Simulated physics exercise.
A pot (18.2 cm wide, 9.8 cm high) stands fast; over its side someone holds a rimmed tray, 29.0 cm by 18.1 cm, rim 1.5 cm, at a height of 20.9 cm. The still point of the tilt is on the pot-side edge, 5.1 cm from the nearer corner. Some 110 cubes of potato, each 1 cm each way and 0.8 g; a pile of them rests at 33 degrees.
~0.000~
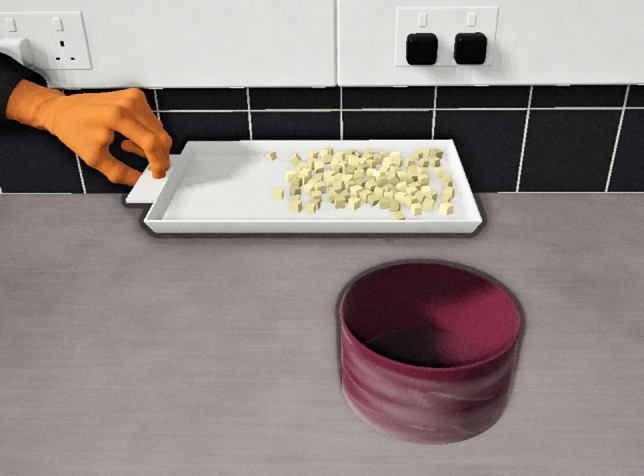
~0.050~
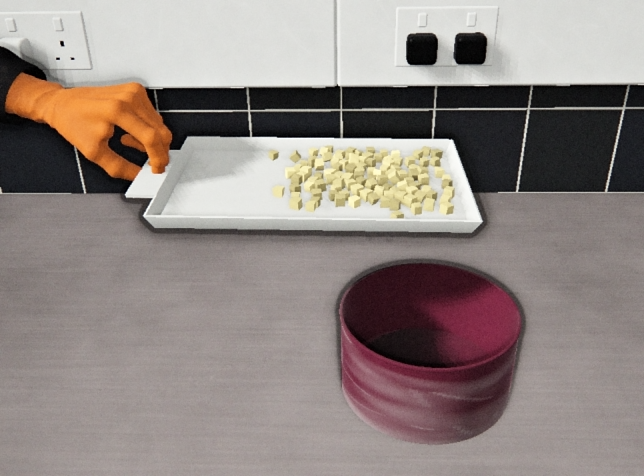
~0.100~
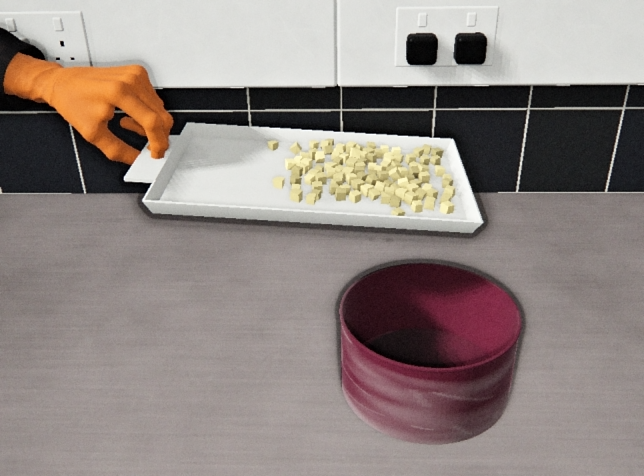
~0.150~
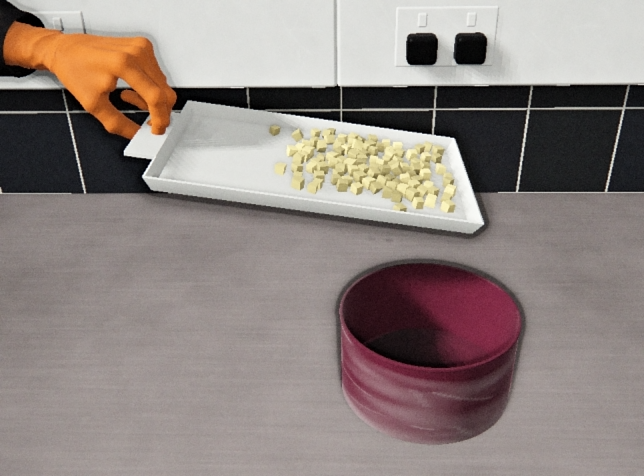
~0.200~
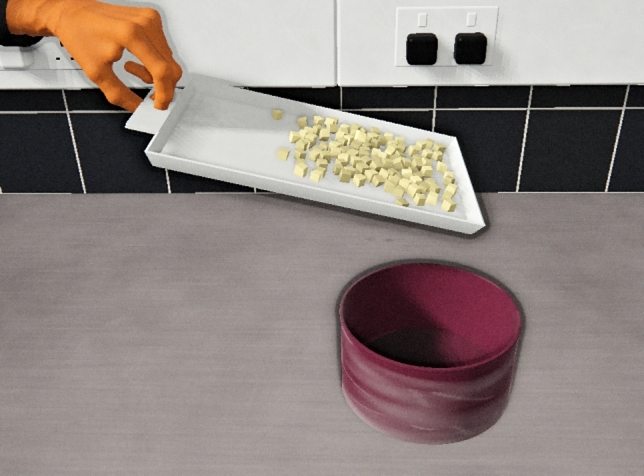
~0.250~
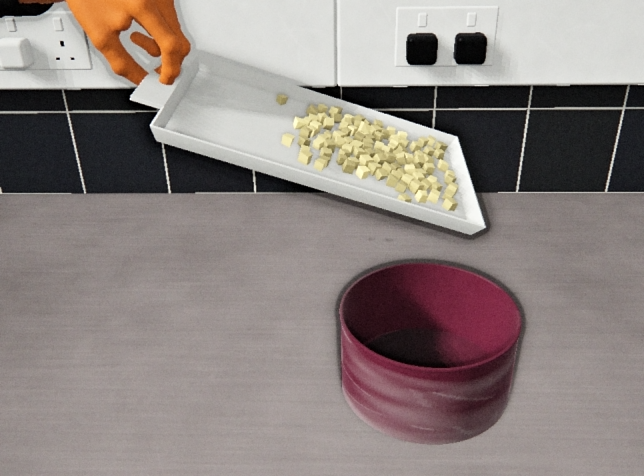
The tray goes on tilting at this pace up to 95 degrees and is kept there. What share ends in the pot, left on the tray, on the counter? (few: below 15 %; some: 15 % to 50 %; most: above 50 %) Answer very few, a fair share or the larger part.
Pot: A fair share, tray: Very few, counter: The larger part.
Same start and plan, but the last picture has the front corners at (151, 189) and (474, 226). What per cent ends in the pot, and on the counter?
Pot 95, counter 5.
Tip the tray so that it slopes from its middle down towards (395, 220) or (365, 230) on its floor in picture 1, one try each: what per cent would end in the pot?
Some 70 and 85 per cent.
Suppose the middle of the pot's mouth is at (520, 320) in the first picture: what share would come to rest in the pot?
About 70 per cent.
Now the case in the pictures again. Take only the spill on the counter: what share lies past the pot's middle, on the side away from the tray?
Roughly 100 per cent.
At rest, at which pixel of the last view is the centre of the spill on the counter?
Near (589, 356).
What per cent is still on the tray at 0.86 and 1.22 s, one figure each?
In turn: 50, 0.
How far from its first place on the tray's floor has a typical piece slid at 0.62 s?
Some 5 cm.
After 0.62 s, tilt 56 degrees; the tray holds 100 %, the pot 0 %.
After 0.86 s, tilt 80 degrees; the tray holds 50 %, the pot 5 %.
Then, at 1.22 s, tilt 95 degrees; the tray holds 0 %, the pot 40 %.
By 2.3 s all is still; pot 40 %, tray 0 %, counter 60 %.
